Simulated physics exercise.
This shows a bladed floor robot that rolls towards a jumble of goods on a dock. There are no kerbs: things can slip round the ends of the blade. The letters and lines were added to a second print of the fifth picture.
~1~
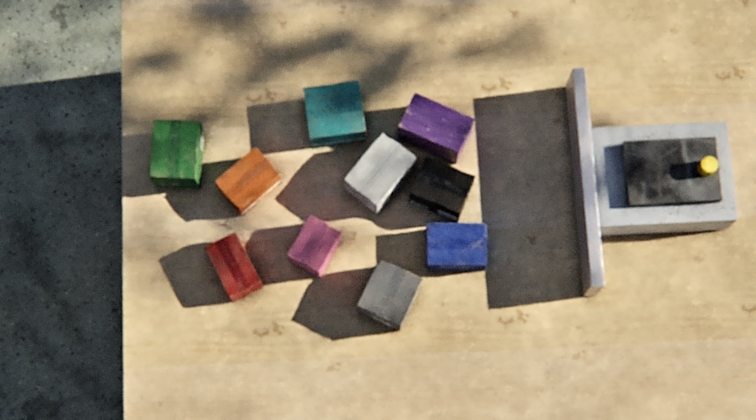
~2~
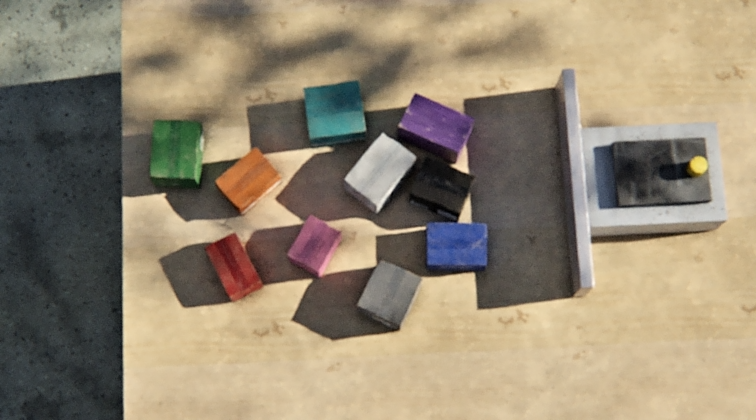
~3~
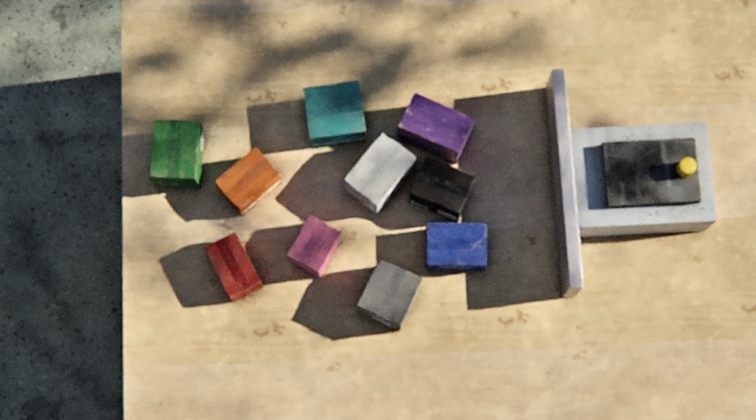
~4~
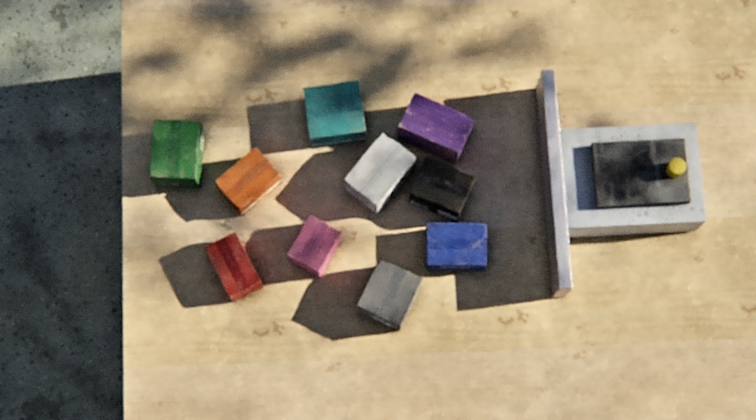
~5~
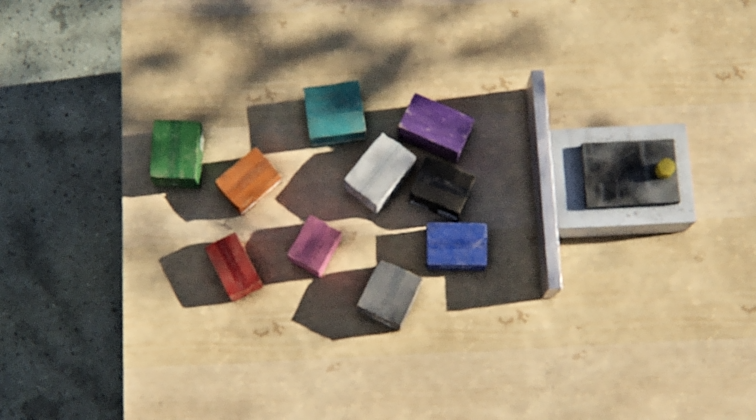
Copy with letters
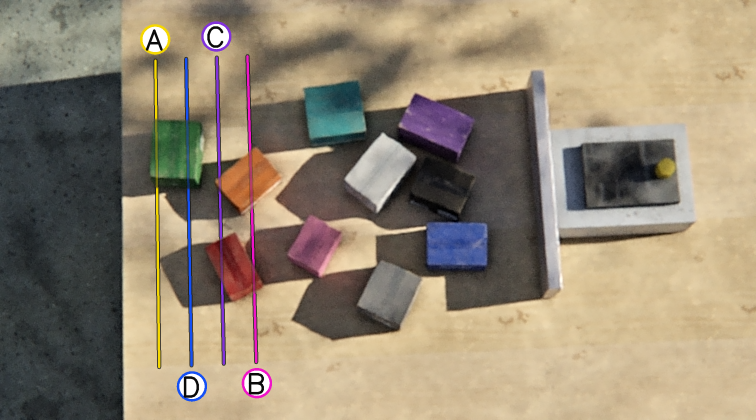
We see a bladed floor robot on the right roll slowly leftward over a pale surface, drawing a little nearer to a scattered group of coloured boxes, which stay still beside a dark strip on the left.
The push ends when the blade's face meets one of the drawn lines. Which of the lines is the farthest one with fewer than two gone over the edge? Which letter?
As far as mark B.
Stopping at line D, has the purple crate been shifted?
Yes.
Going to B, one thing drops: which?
The green box.
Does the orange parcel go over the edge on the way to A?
Yes.
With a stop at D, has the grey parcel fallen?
By then, no.
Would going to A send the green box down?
Yes.
On the marked copy, A at (157, 210); B at (252, 205); C at (220, 207); D at (189, 208).
Following B. Soon after the start, robot (518, 179); turquoise box (328, 113); purple crate (393, 134).
Later, robot (410, 184); green box (172, 152); orange parcel (207, 181).
In the end, robot (330, 188); green box over the edge; orange parcel (131, 174); one fallen.
As for the rest, A drops five; C drops three; D drops five.
